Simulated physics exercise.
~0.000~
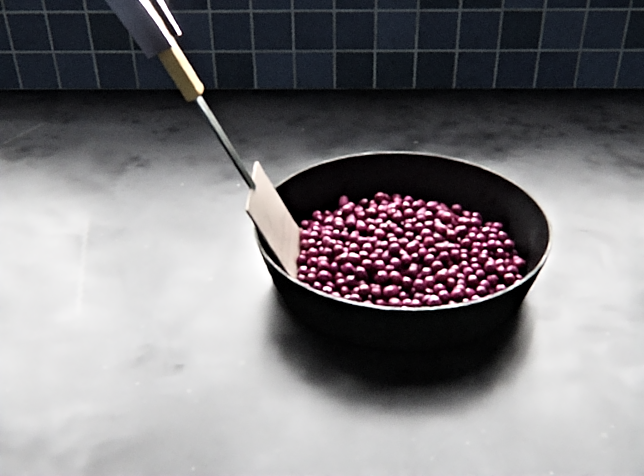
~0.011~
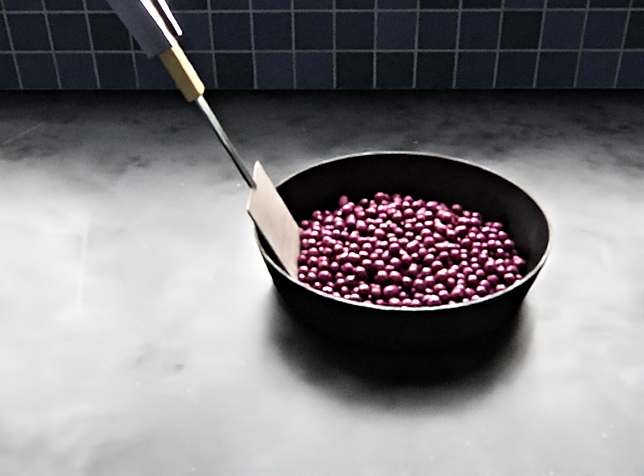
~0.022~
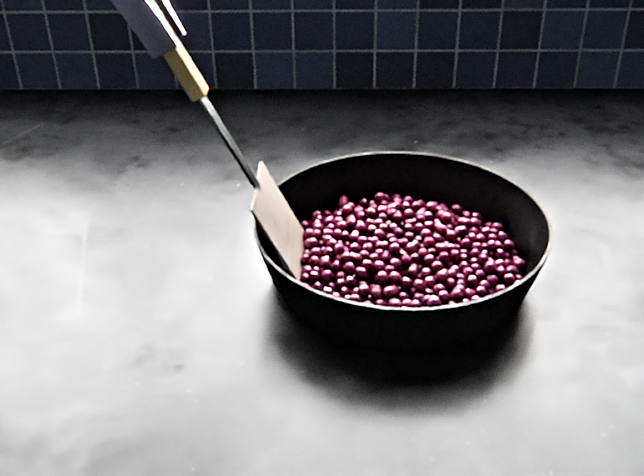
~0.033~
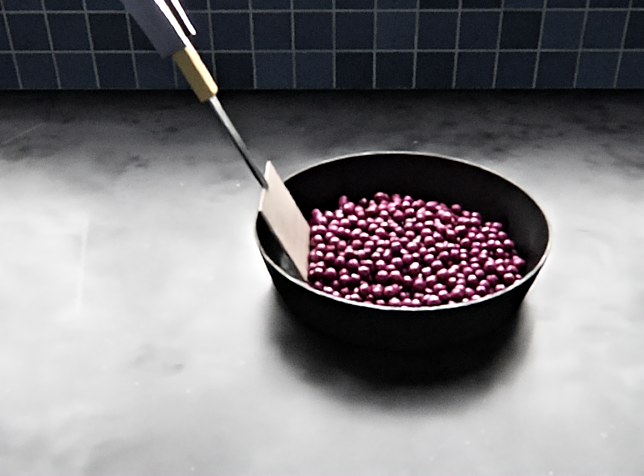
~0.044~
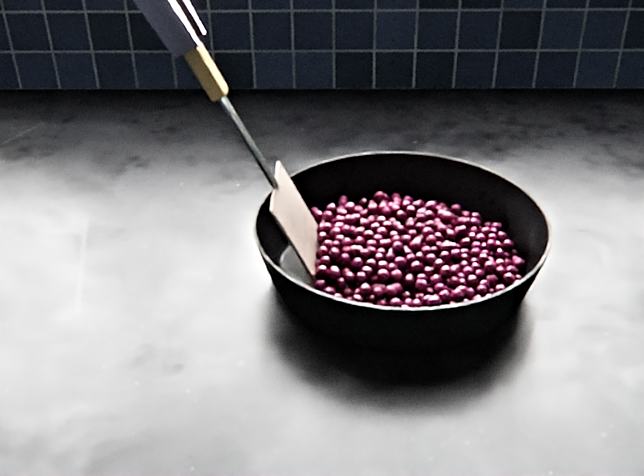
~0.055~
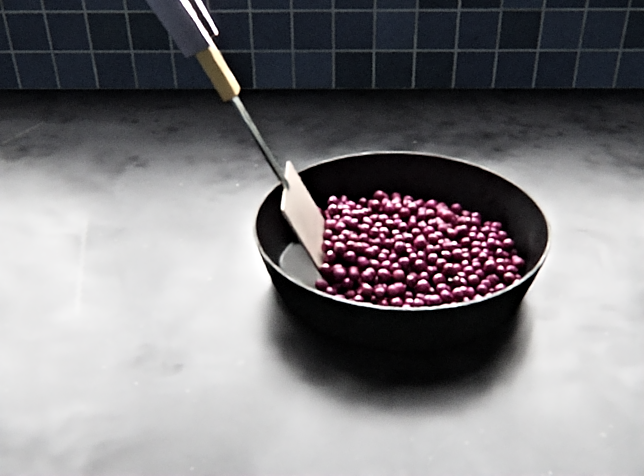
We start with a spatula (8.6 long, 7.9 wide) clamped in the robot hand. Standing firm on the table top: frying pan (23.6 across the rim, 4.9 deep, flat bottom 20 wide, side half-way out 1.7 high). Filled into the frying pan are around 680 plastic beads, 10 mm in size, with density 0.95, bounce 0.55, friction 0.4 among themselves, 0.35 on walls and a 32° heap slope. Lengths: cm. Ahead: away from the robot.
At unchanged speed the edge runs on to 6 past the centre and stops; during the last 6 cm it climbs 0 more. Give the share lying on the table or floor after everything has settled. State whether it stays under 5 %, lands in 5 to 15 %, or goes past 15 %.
It stays under 5 %.
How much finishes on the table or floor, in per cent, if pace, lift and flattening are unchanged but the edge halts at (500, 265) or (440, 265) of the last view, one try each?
First try roughly 20 percent, second roughly 0 percent.
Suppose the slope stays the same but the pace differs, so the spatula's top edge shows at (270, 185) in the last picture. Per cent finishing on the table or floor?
Expect about 0 per cent there.
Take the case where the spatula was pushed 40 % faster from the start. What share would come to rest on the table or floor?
Some 10 in a hundred.
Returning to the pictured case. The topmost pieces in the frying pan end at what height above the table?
Roughly 6.0 centimetres.
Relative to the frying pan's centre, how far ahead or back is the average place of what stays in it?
About 4.0 cm ahead.
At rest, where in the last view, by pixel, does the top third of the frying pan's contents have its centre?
I'd put it close to (495, 236).
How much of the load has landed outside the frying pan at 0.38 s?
Share at that moment: About 2 %.
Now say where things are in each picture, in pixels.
Spatula top edge at (252, 185), sloping 64°; upper third of the load around (394, 250), from x 290 to 520, top at y 200; 676 in the frying pan, in the first frame.
Spatula top edge at (252, 185), sloping 64°; upper third of the load around (394, 253), from x 290 to 520, top at y 200, in the second frame.
Spatula top edge at (256, 185), sloping 64°; upper third of the load around (393, 253), from x 290 to 520, top at y 200, in the third frame.
Spatula top edge at (264, 185), sloping 64°; upper third of the load around (388, 252), from x 290 to 520, top at y 200, in the fourth frame.
Spatula top edge at (275, 185), sloping 64°; upper third of the load around (384, 251), from x 290 to 520, top at y 195, in the fifth frame.
Spatula top edge at (285, 185), sloping 64°; upper third of the load around (386, 248), from x 290 to 520, top at y 195; 676 in the frying pan, in the sixth frame.
By 0.10 s, sloping 64°, highest piece 6 above the table; 676 in the frying pan.
By 0.15 s, sloping 64°, highest piece 6 above the table; 676 in the frying pan.
By 0.38 s, sloping 64°, highest piece 6 above the table; 666 in the frying pan, 9 on the table or floor, 1 on the blade or in flight.
By 1.43 s, sloping 64°, highest piece 6 above the table; 666 in the frying pan, 10 on the table or floor.
Final count, 666 in the frying pan, 10 on the table or floor. That is 1 % on the table or floor.
